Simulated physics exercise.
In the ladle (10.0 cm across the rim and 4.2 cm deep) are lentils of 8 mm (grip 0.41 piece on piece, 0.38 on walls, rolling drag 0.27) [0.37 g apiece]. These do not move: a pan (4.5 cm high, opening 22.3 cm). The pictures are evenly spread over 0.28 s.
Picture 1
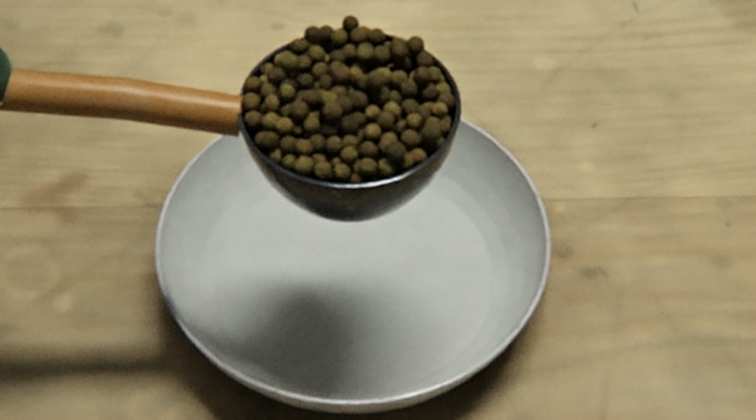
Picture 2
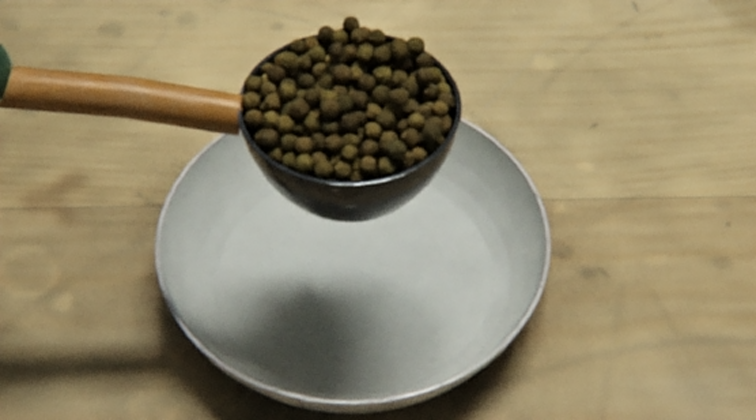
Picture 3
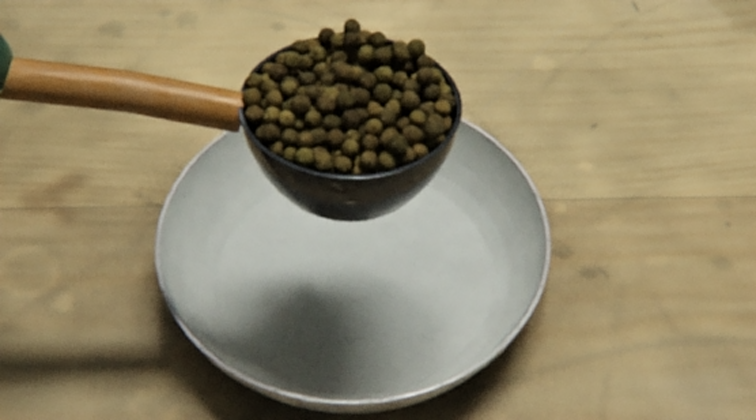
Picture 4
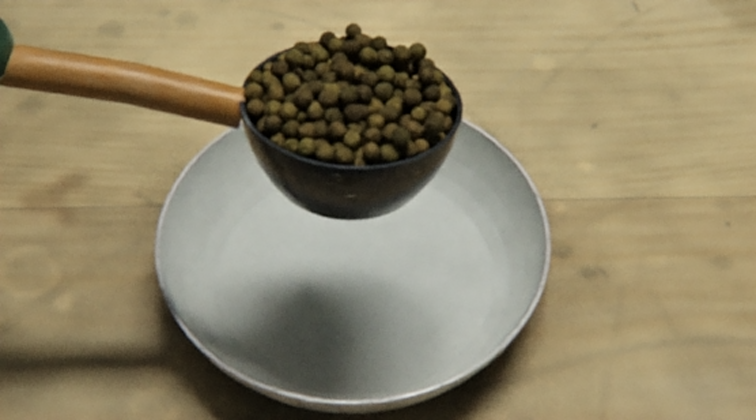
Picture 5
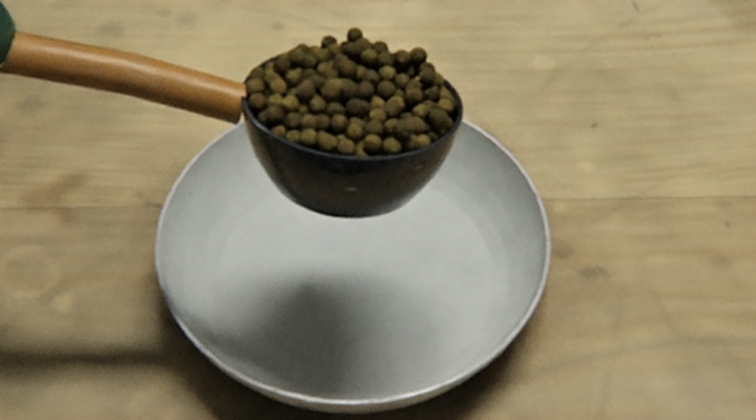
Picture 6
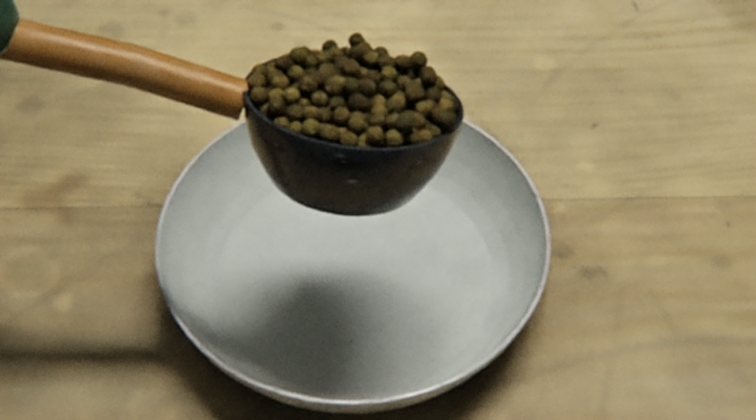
The video shows a dark ladle with an orange-brown handle, heaped with small round brown pieces, above a shallow grey pan on a wooden surface. The ladle gradually tilts toward the back right while the pieces stay heaped inside.
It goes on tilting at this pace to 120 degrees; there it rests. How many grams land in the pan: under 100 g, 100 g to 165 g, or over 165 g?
Load: Much.
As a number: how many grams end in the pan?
About 190 g.
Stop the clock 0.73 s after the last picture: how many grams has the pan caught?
Roughly 50 g.
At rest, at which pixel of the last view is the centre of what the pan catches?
At about (384, 245).
Then, 0.40 s after the last picture, tilt 56 degrees; 2 g in the pan, ladle holds 100 %.
Then, 0.73 s after the last picture, tilt 86 degrees; 53 g in the pan, ladle holds 60 %.
Then, 1.03 s after the last picture, tilt 113 degrees; 160 g in the pan, ladle holds 5 %.
Then, 1.32 s after the last picture, tilt 120 degrees; 188 g in the pan, ladle holds 0 %.
In the end, 188 g in the pan, ladle holds 0 %.
